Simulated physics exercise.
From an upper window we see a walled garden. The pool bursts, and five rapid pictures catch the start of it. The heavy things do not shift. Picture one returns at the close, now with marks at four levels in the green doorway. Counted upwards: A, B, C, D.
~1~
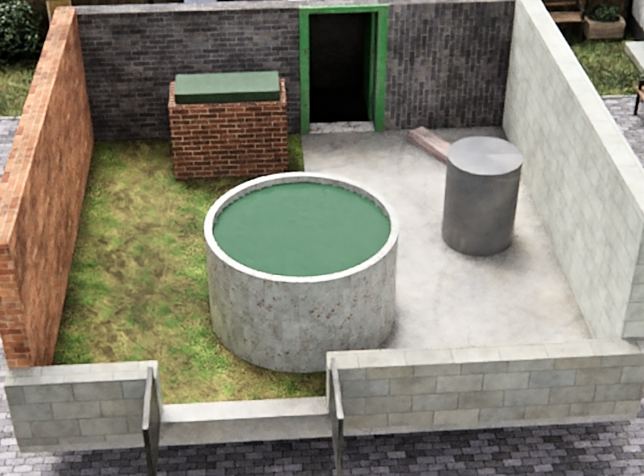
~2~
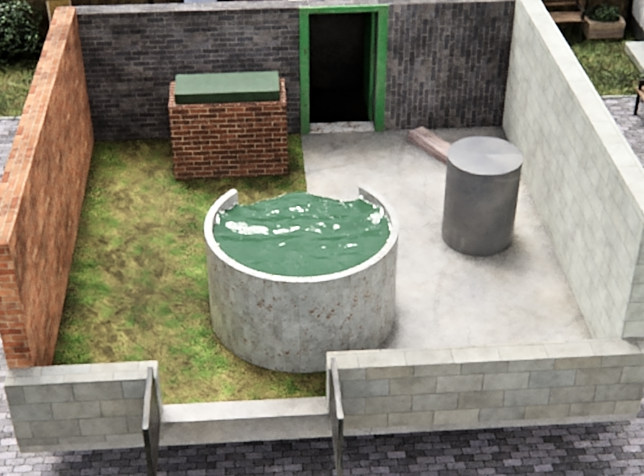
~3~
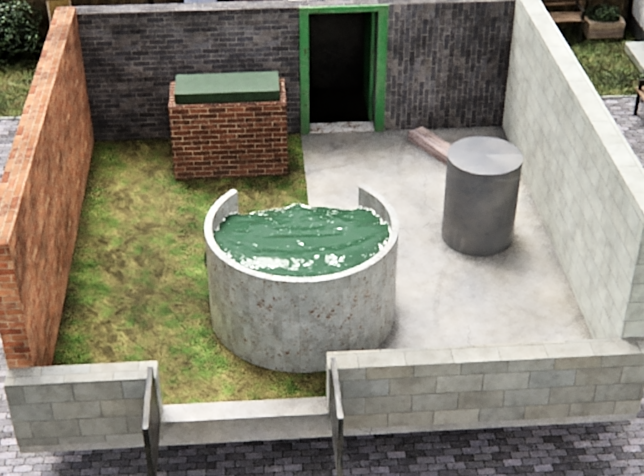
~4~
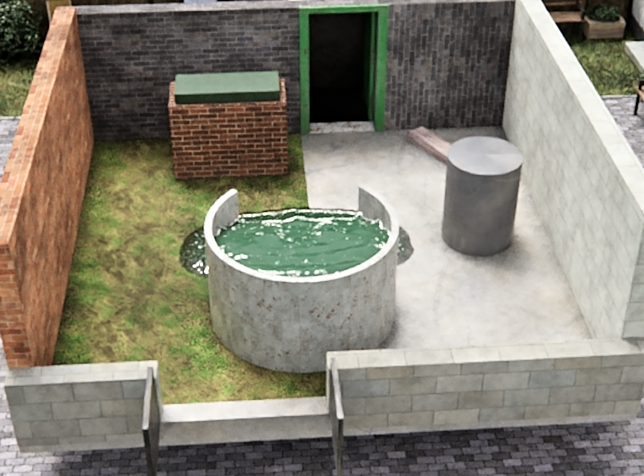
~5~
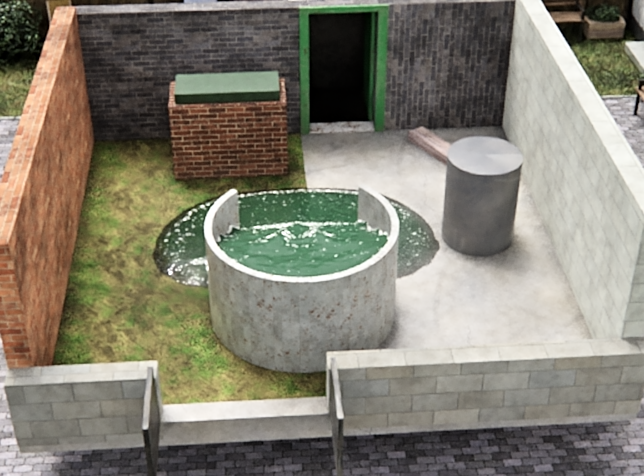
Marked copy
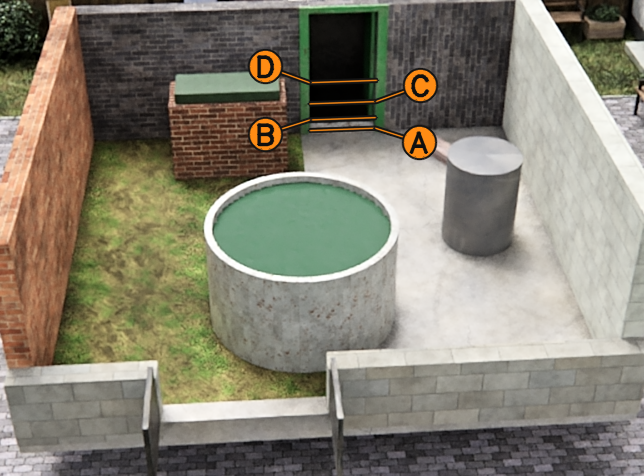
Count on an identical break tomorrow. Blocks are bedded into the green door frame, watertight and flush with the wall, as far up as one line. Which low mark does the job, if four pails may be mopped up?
Use height C.
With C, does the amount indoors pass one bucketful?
No, less.
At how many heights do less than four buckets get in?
Two.
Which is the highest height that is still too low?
B.
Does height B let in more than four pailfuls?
Yes.
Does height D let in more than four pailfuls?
No.
In orange, A at (342, 129); B at (342, 118); C at (343, 102); D at (343, 81); from the bottom up A, B, C, D.
With A, dozens of bucketfuls pour in.
With B, some 15 bucketfuls get in.
With C, a splash gets over, under a bucket.
With D, nothing gets over.
